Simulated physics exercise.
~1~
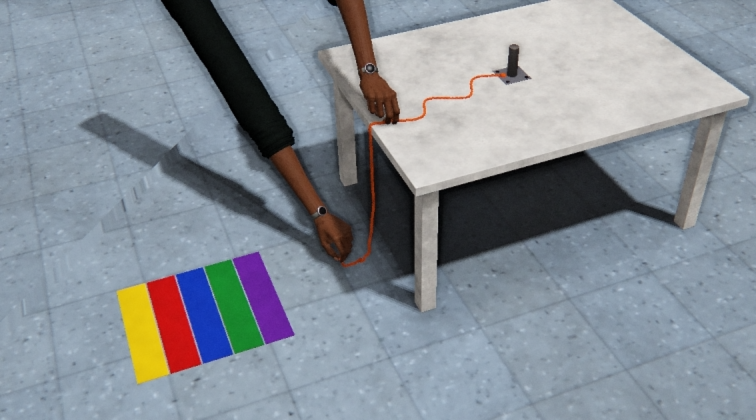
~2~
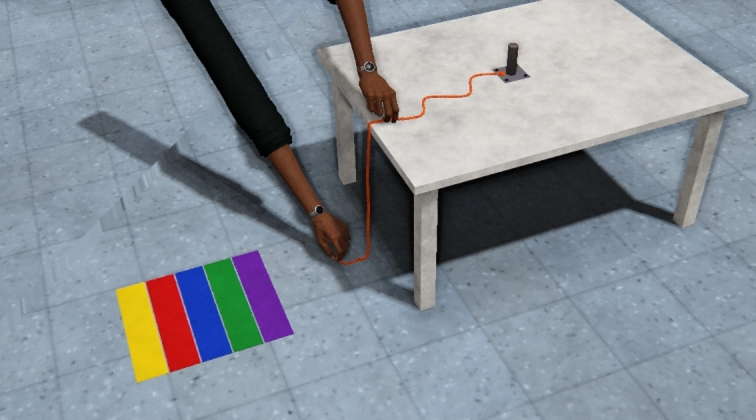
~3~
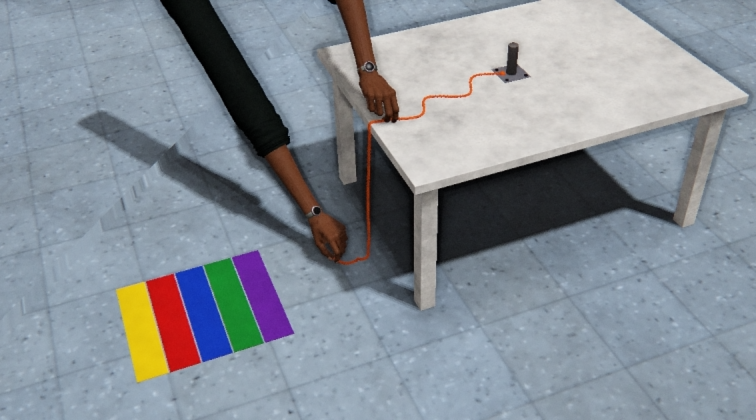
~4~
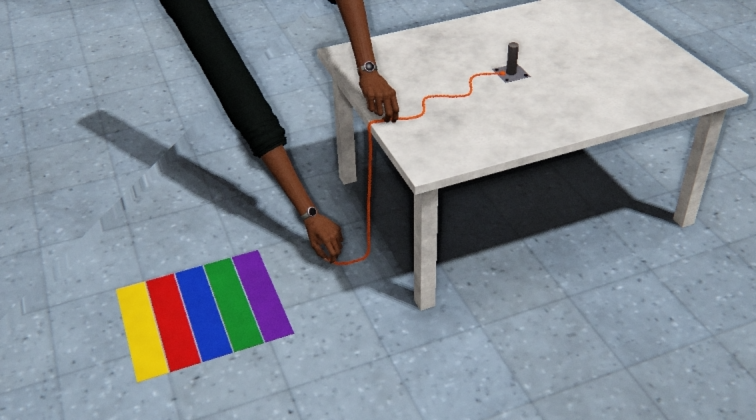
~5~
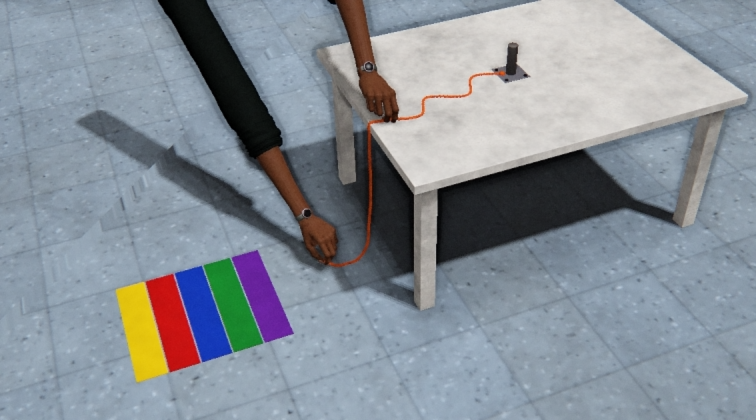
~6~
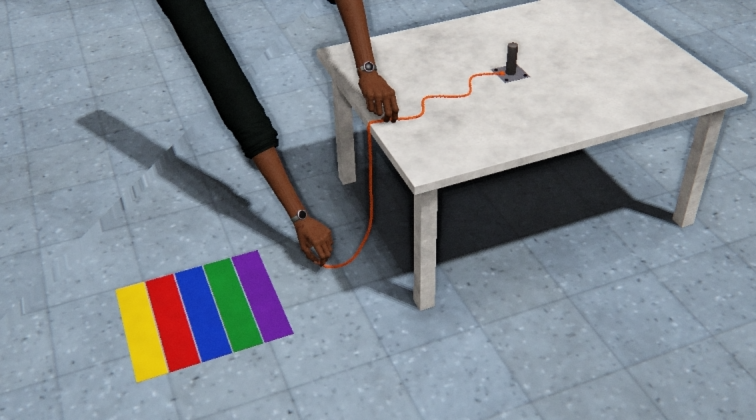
Beside a coffee table, a hand draws the cord's end slightly left along the floor.
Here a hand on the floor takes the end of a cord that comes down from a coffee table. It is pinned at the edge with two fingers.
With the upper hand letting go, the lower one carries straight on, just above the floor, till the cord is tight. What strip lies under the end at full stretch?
The blue one.
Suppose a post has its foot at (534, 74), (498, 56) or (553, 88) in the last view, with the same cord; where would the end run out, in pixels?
Going by the last picture, roughly (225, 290), (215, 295) and (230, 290).
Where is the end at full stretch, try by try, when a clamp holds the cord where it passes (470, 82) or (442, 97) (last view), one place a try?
Around (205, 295), then around (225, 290).
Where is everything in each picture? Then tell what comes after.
End (340, 259); purple (274, 323); green (243, 332); blue (213, 342); red (181, 351); yellow (149, 361), in the first picture.
End (337, 258); cord through (474, 77) (443, 97) (410, 118) (368, 149) (368, 199) (368, 248), in the second picture.
End (334, 259), in the third picture.
End (330, 260); cord through (474, 76) (444, 96) (410, 118) (370, 149) (369, 199) (369, 247), in the fourth picture.
End (324, 261), in the fifth picture.
End (320, 263); cord through (473, 76) (443, 97) (409, 118) (370, 149) (371, 198) (360, 248), in the sixth picture.
A little later, end near (247, 284); over purple.
Next, end near (217, 293); over green.
When it is tight, end near (197, 298); over blue. Over blue.
